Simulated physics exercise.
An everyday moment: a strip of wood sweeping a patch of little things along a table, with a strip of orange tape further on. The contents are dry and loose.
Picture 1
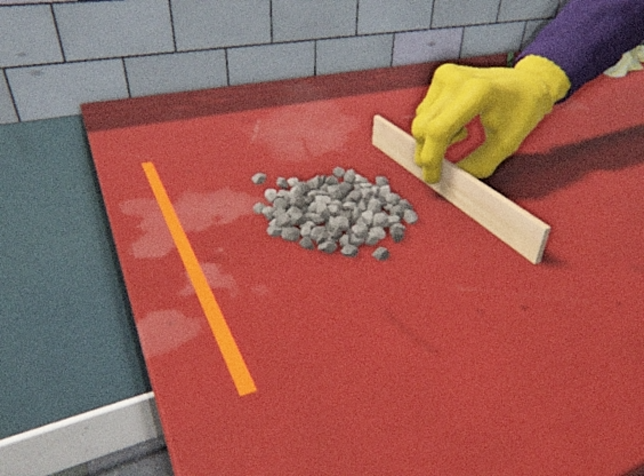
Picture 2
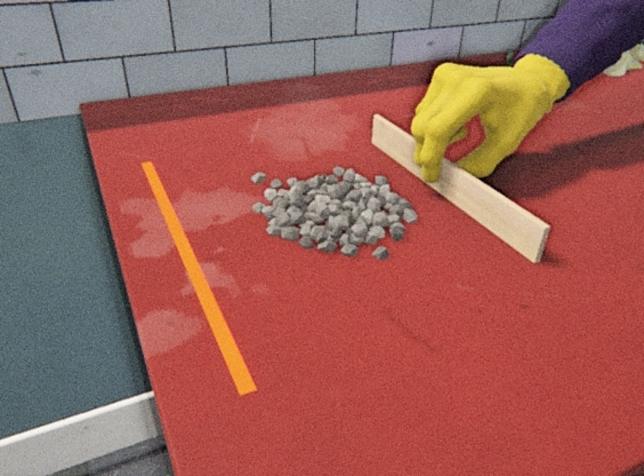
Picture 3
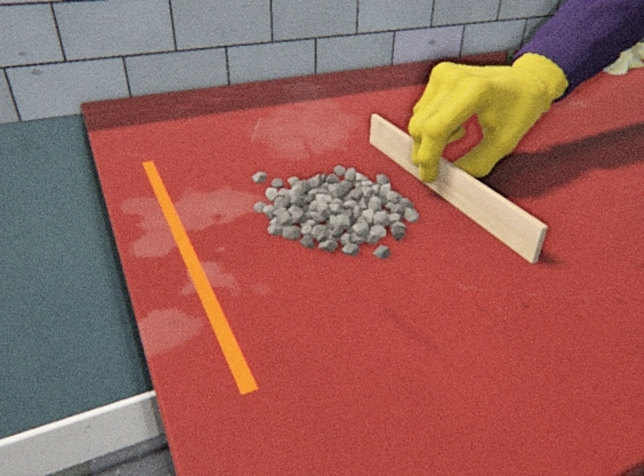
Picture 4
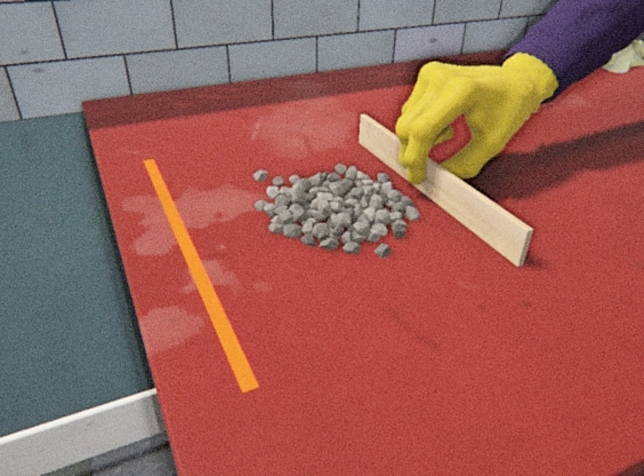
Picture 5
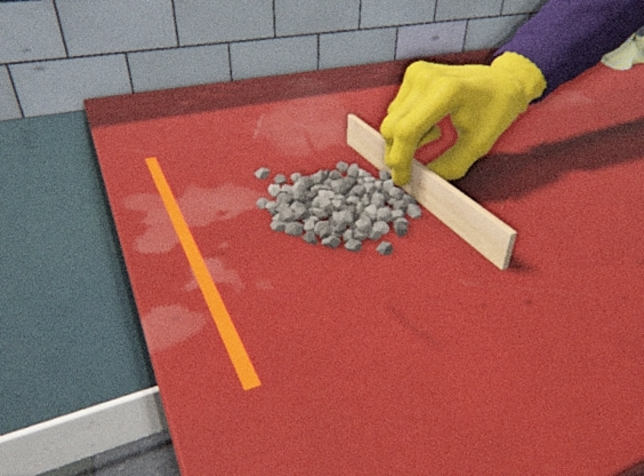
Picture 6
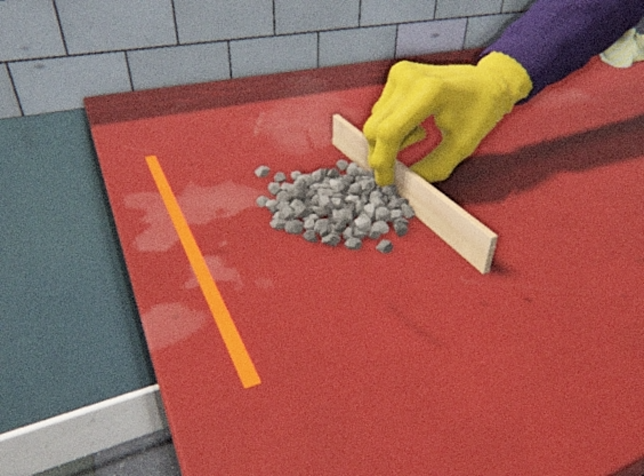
A yellow-gloved hand holds a wooden strip still, then slides it left into grey gravel.
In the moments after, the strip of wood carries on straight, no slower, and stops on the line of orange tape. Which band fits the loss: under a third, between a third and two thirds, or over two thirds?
The floor gets from one third to two thirds.
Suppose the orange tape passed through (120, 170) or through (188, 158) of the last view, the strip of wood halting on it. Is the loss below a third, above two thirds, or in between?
One: More than two thirds. Two: Under a third.
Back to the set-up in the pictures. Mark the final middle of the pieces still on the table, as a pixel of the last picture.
Close to (158, 249).
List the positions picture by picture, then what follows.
The first picture shows strip of wood at (526, 232), at rest; orange tape at (150, 171), about a palm's width from the edge; edge at (121, 266); the heap at (336, 215), bits of gravel.
The second picture shows strip of wood at (525, 232), at rest.
The third picture shows strip of wood at (523, 232); the heap at (337, 213).
The fourth picture shows strip of wood at (509, 234).
The fifth picture shows strip of wood at (493, 237); the heap at (340, 209).
The sixth picture shows strip of wood at (474, 240); orange tape at (153, 164); edge at (125, 259); the heap at (338, 208), a stray few pushed along.
Soon after the last picture, strip of wood still moving, near (293, 185); heap all on the table, its front near (176, 231).
A little later, strip of wood stopped at the orange tape; heap about a third over the edge.
Later still, strip of wood stopped at the orange tape; heap about half over the edge.
At rest, strip of wood stopped at the orange tape; heap about half over the edge.
